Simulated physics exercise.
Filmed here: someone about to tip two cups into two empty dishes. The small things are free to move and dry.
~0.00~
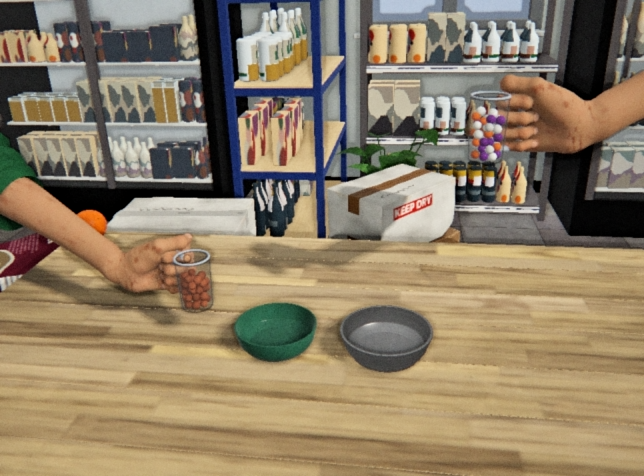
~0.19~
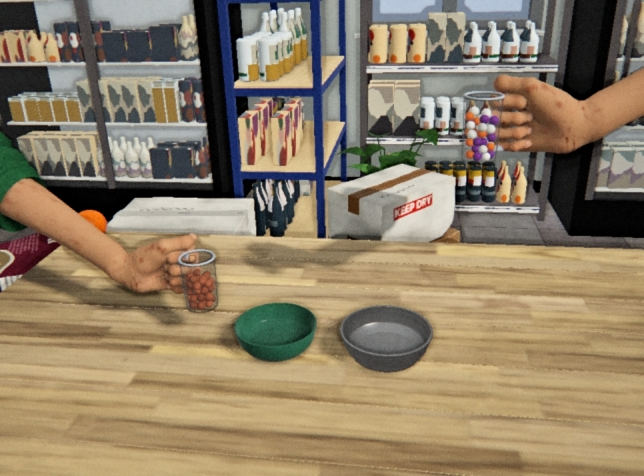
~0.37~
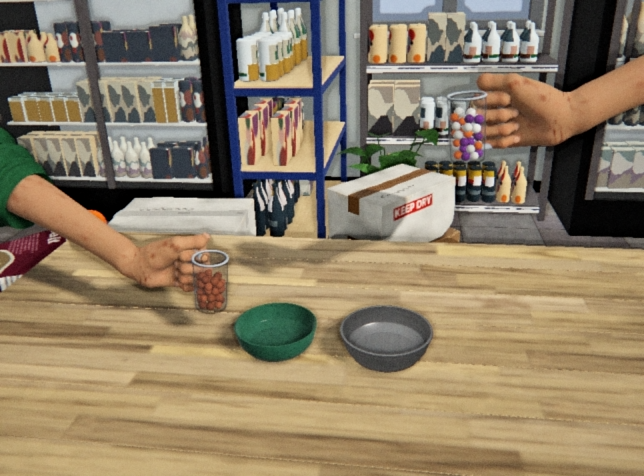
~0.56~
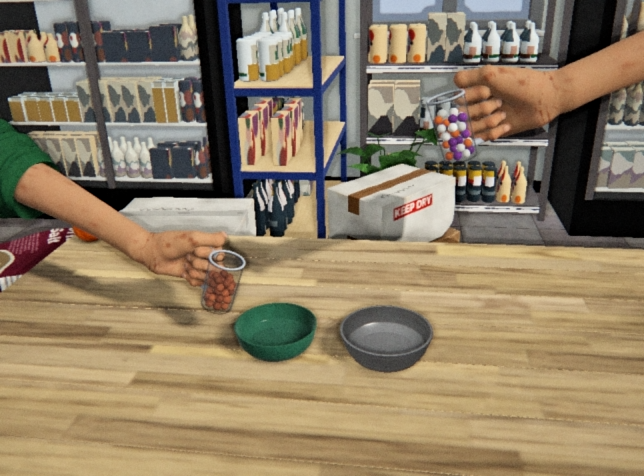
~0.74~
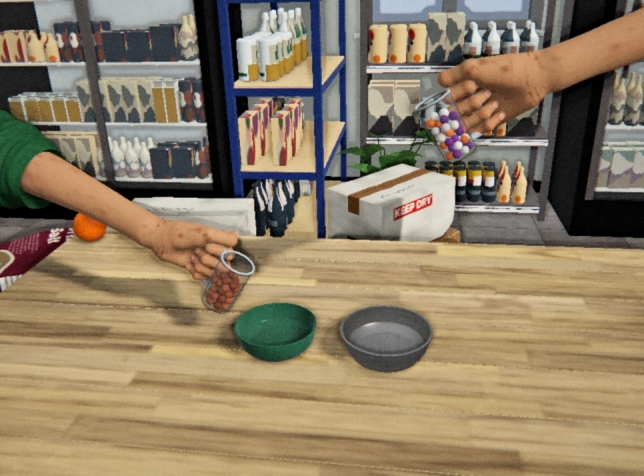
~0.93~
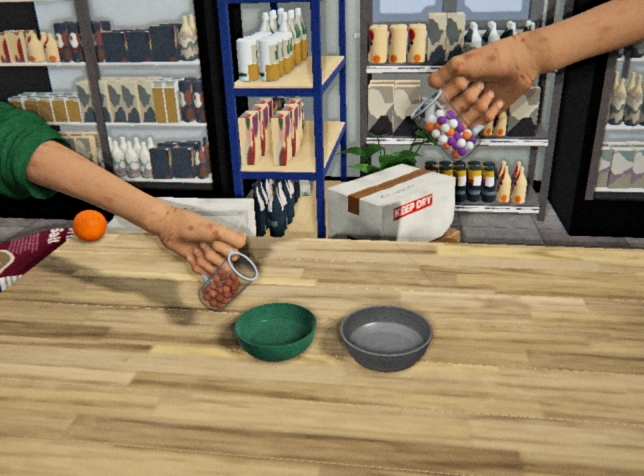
Two hands move cups of small balls inward above two empty dishes, gradually tilting them.
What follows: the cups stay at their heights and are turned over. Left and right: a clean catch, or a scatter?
Well, the left one gets every bit and the right one has a few land outside.
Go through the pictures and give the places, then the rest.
In the first picture, left dish near (267, 349), empty; left cup near (195, 282), holding clay pellets, just above its dish; right dish near (384, 358), empty; right cup near (488, 128), holding round plastic beads, high above its dish.
In the second picture, left cup near (200, 282), upright; right cup near (481, 128), upright.
In the third picture, left cup near (211, 282), tipped 5°; right cup near (467, 128), tipped 5°.
In the fourth picture, left cup near (222, 283), tipped 17°; right cup near (453, 128), tipped 17°.
In the fifth picture, left cup near (227, 283), tipped 30°; right cup near (447, 128), tipped 30°.
In the sixth picture, left dish near (267, 349); left cup near (227, 283), tipped 43°; right dish near (384, 358); right cup near (447, 128), tipped 43°.
After 1.22 s, left, the whole lot still in the cup; right, the whole lot still in the cup.
After 1.59 s, left, the whole lot still in the cup; right, the whole lot still in the cup.
After 1.98 s, left, the bulk still in the cup, a little in the dish, a little in the air; right, near half still in the cup, near half in the air.
In the end (3.2 s), left, the whole lot in the dish, none at all outside the dish; right, near two thirds in the dish, near a quarter outside the dish.
